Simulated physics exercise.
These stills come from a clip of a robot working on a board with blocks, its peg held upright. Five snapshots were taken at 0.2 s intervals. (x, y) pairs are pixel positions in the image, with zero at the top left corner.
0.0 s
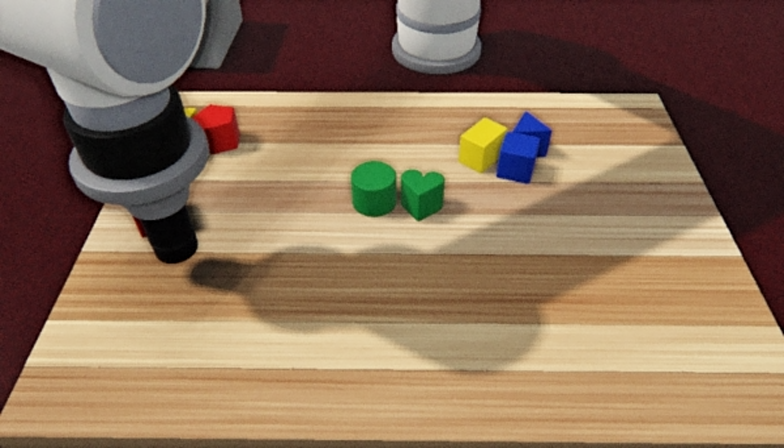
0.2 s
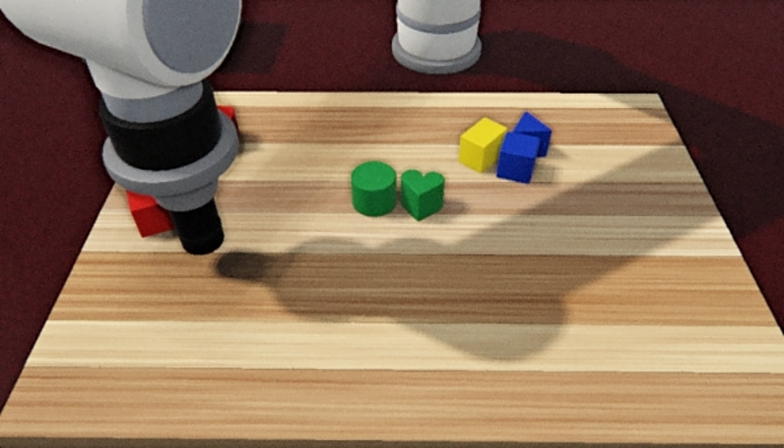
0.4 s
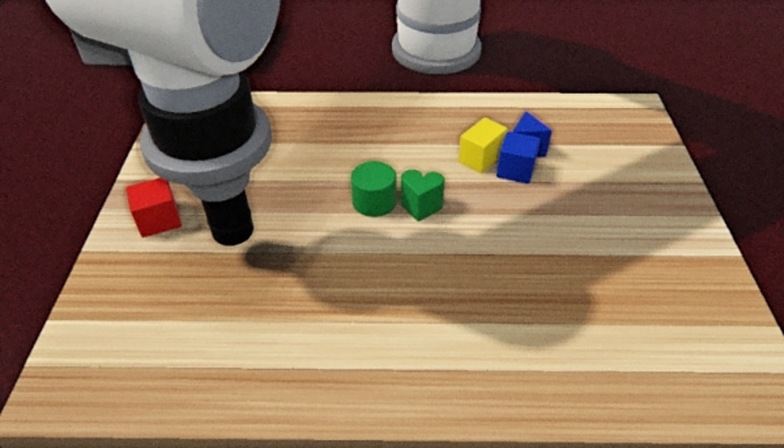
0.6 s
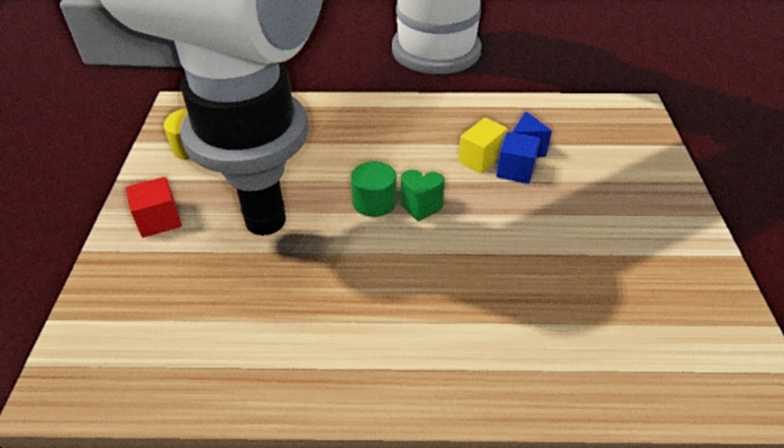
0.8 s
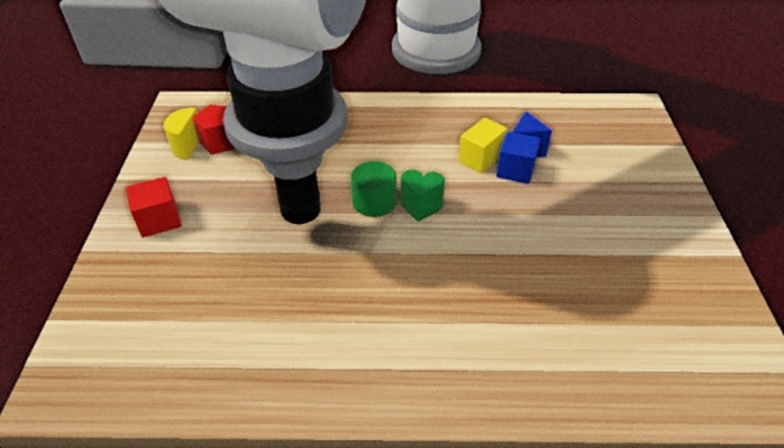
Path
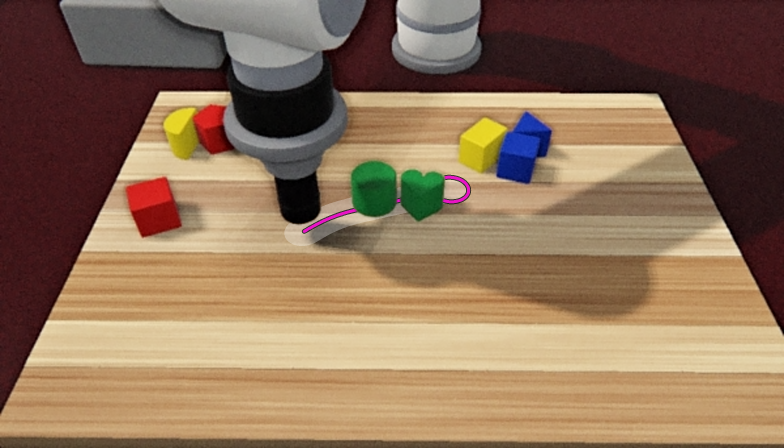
To begin with, a robot arm's black peg hovers near the left side of a wooden board with red, green, yellow and blue blocks. The arm glides steadily right and slightly away, uncovering red and yellow blocks behind it, and nears the green circle, while every block stays still.
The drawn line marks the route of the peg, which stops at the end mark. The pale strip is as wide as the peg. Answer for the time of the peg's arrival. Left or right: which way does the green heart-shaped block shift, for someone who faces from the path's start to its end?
It shifts rightward.
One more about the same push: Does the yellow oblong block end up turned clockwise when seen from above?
The answer is yes.
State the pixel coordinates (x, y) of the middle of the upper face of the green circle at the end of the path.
Around pixel (450, 137).
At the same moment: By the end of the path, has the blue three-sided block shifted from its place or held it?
That one stays where it is.
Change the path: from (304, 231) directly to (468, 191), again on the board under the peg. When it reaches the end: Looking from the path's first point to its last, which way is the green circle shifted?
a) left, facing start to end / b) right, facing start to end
a: Left, facing start to end.
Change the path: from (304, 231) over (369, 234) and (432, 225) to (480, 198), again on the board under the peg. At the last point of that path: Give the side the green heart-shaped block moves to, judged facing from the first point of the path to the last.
Sideways, to the left.
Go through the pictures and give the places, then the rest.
Peg's lower end (177, 249); green circle (374, 175); green heart-shaped block (422, 179); yellow oblong block (485, 131); blue four-sided block (521, 144); blue three-sided block (531, 123), in the first frame.
Peg (204, 241); blocks still, in the second frame.
Peg (233, 232); blocks still, in the third frame.
Peg (266, 222); blocks still, in the fourth frame.
Peg (301, 212); green circle (374, 175); green heart-shaped block (422, 179); yellow oblong block (485, 131); blue four-sided block (521, 144); blue three-sided block (531, 123), in the fifth frame.
Drawn move, from (304, 231) by way of (352, 211) and (402, 200) to (450, 189).
The first path, step by step. One third of the way, peg (351, 191); green circle (388, 169); green heart-shaped block (430, 179), turned 20° clockwise.
Two thirds of the way, peg (403, 180); green circle (428, 151); green heart-shaped block (447, 174), turned 85° clockwise.
At the end, peg (452, 169); green circle (450, 137); green heart-shaped block (484, 175), turned 155° clockwise; yellow oblong block (487, 126), turned 25° clockwise; blue four-sided block still; blue three-sided block still.
